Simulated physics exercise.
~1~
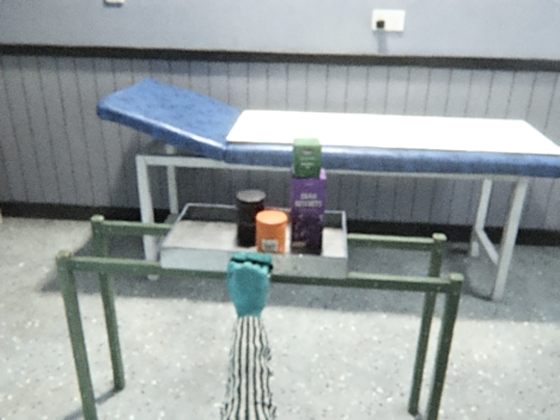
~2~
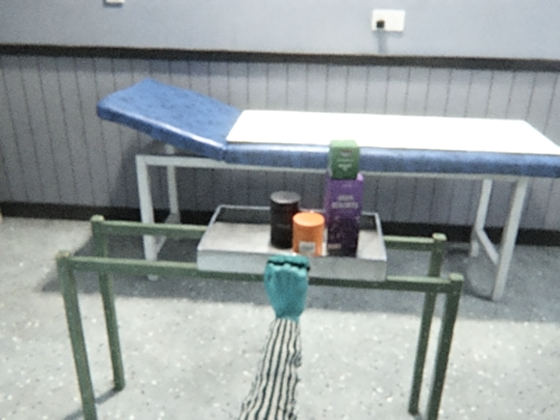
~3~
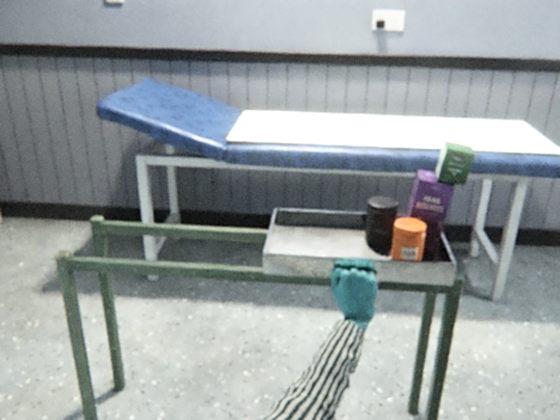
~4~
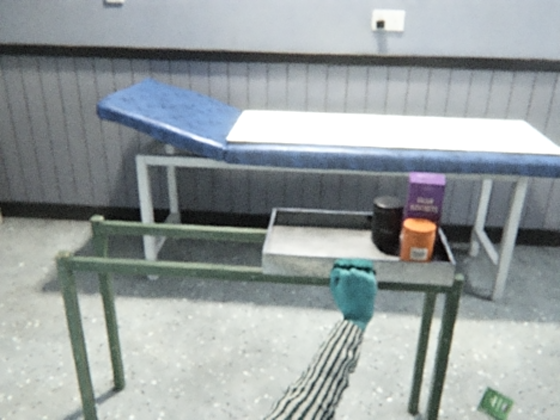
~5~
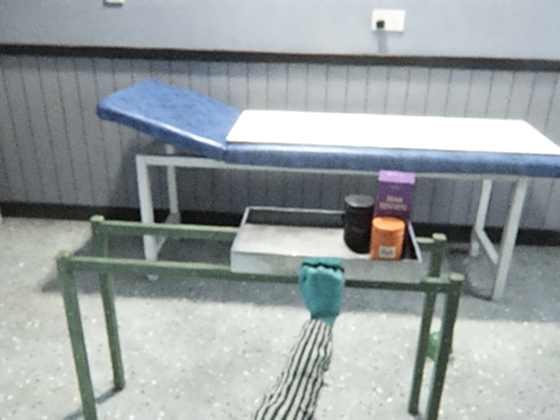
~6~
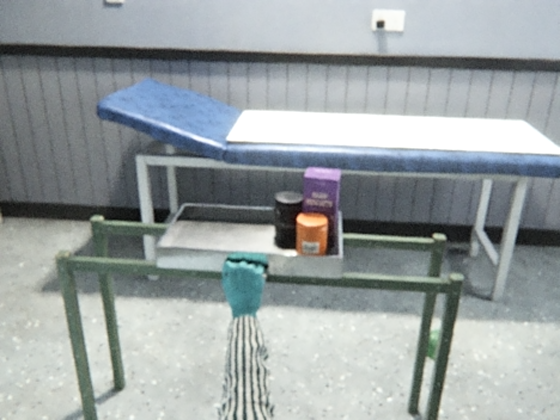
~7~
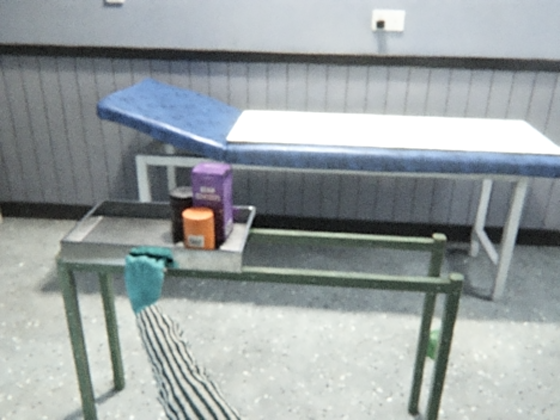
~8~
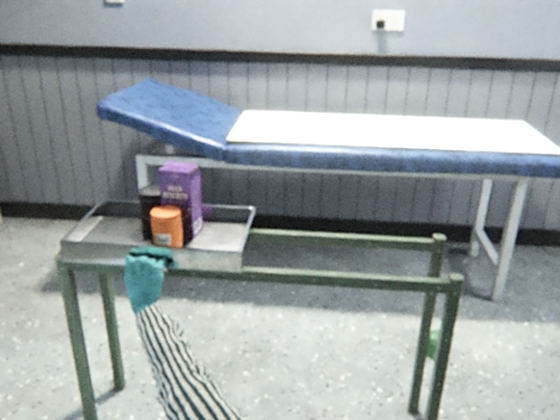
In the video, a teal-gloved hand slides a metal tray of containers right along a green frame, and a small green packet topples off onto the floor. The hand then moves the tray left, where the black jar, orange jar and purple carton remain upright, shifted leftward.
